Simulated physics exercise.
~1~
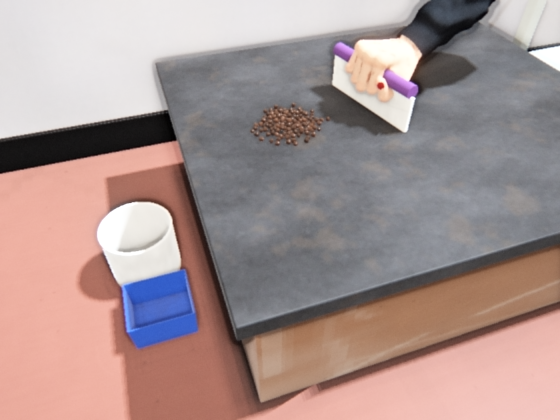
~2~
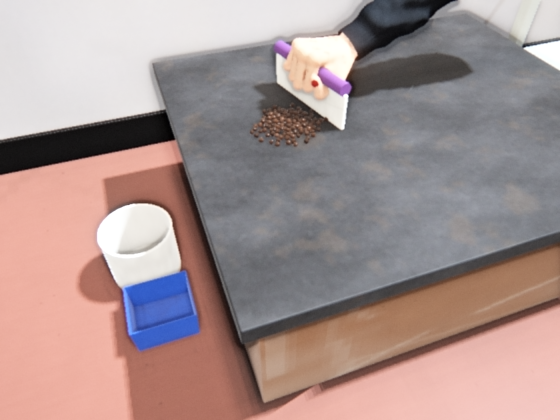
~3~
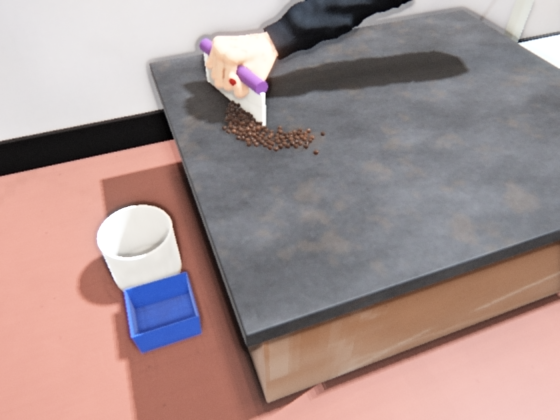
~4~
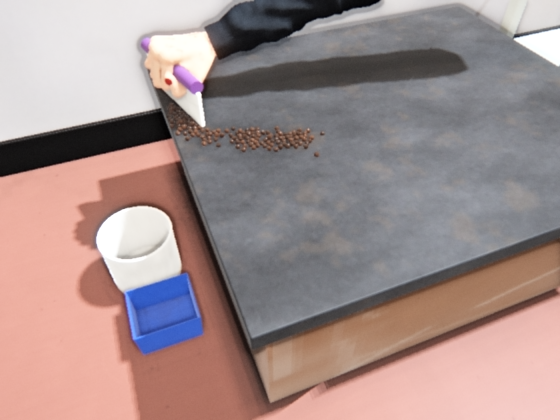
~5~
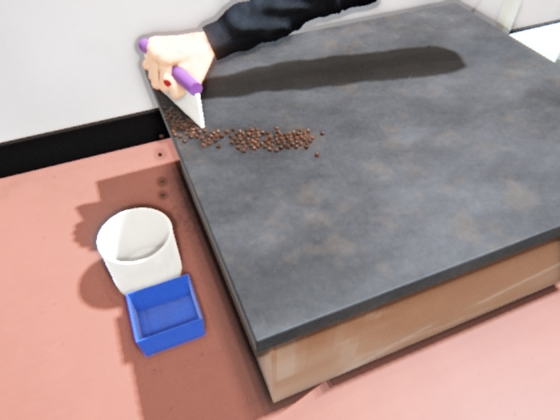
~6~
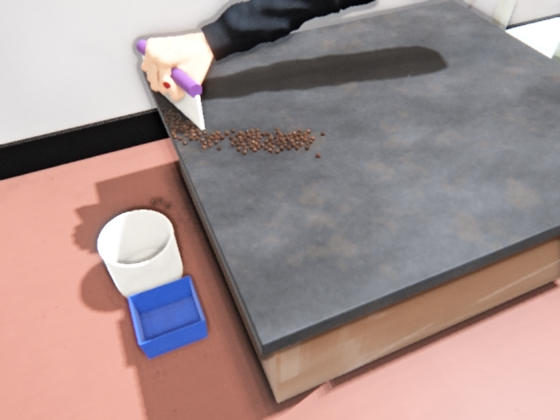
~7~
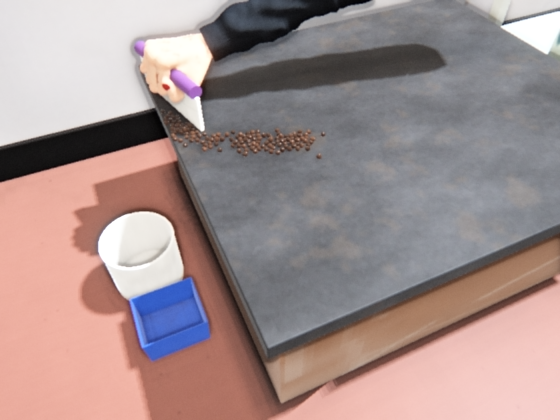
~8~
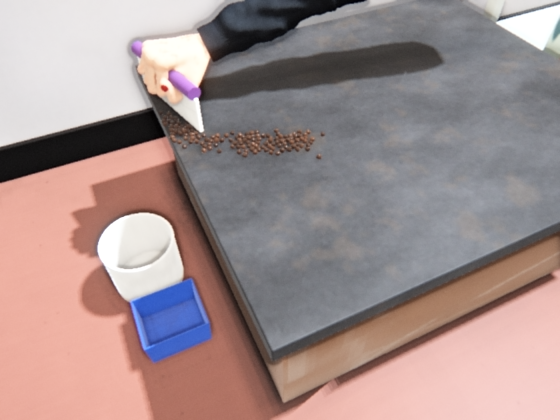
A hand pushing a scraper left through spilt coffee beans, stopping at the slab's edge as a few drop, missing both containers.
